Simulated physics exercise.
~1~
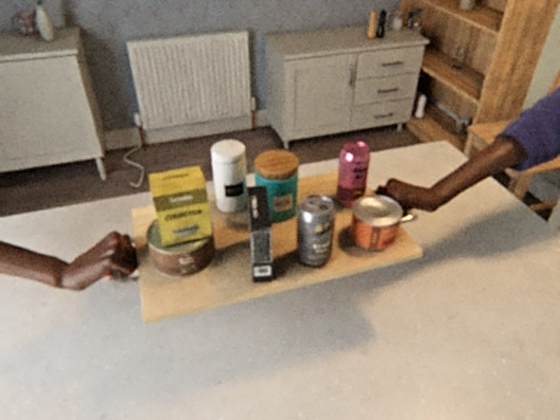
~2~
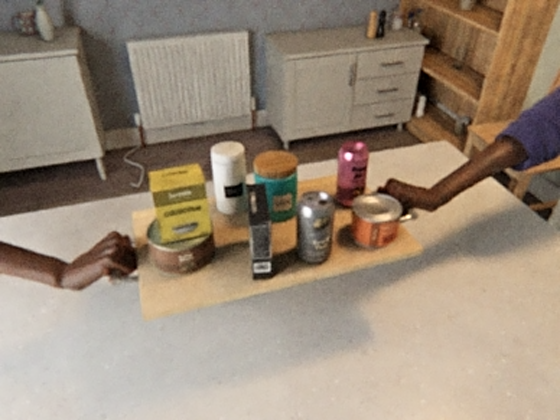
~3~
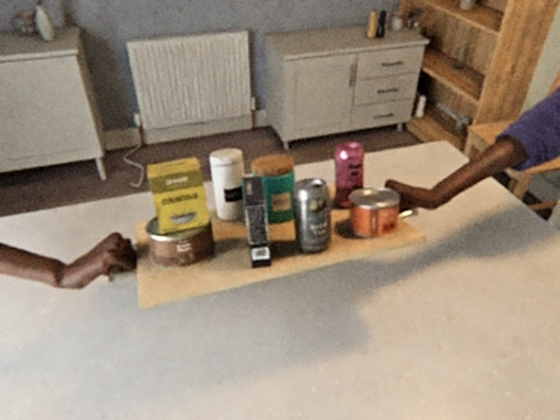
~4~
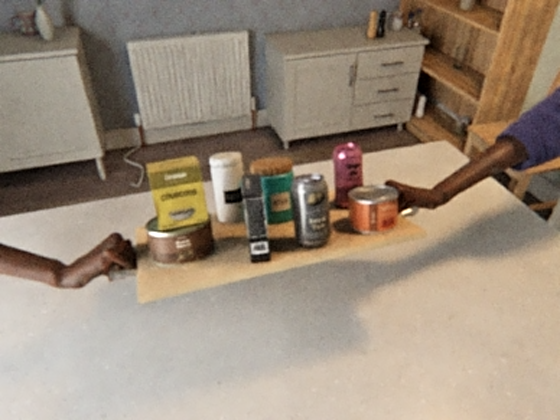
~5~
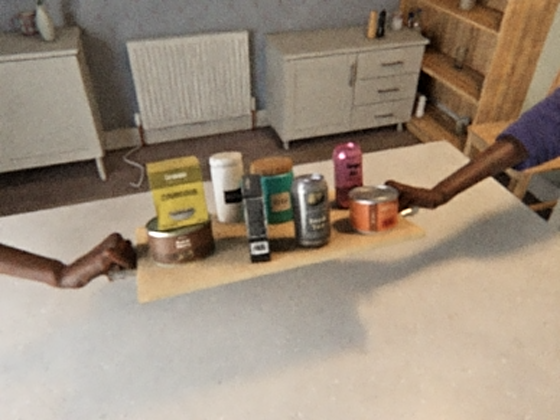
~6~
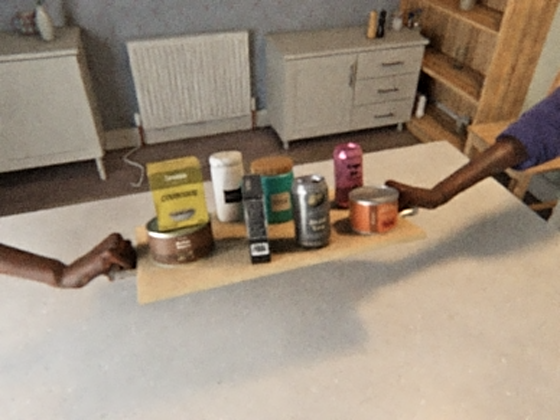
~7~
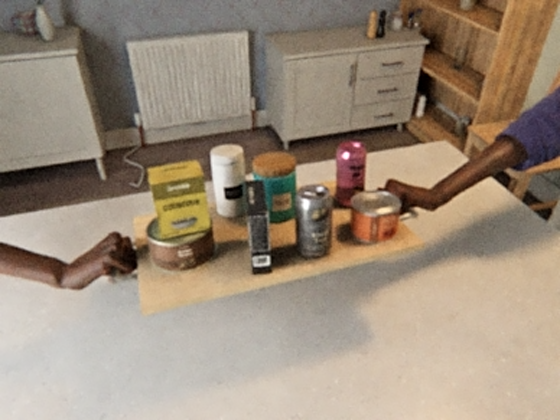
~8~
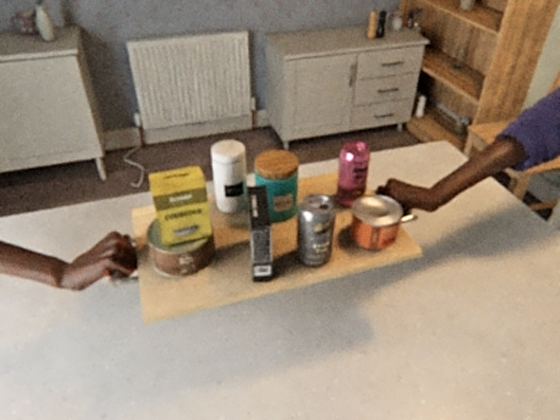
In a room with a radiator and grey cabinets, two hands hold a rimless wooden tray above a pale table. On it stand a yellow carton on or beside a brown tub, a white jar, a turquoise jar, a black packet, a grey can, a pink can and an orange tub. The hands tip the tray so that its far edge drops, and the items lean with it. They hold it at that slant for a while, and nothing visibly slides. Then they level the tray again, and it ends nearly flat with everything upright and in place.
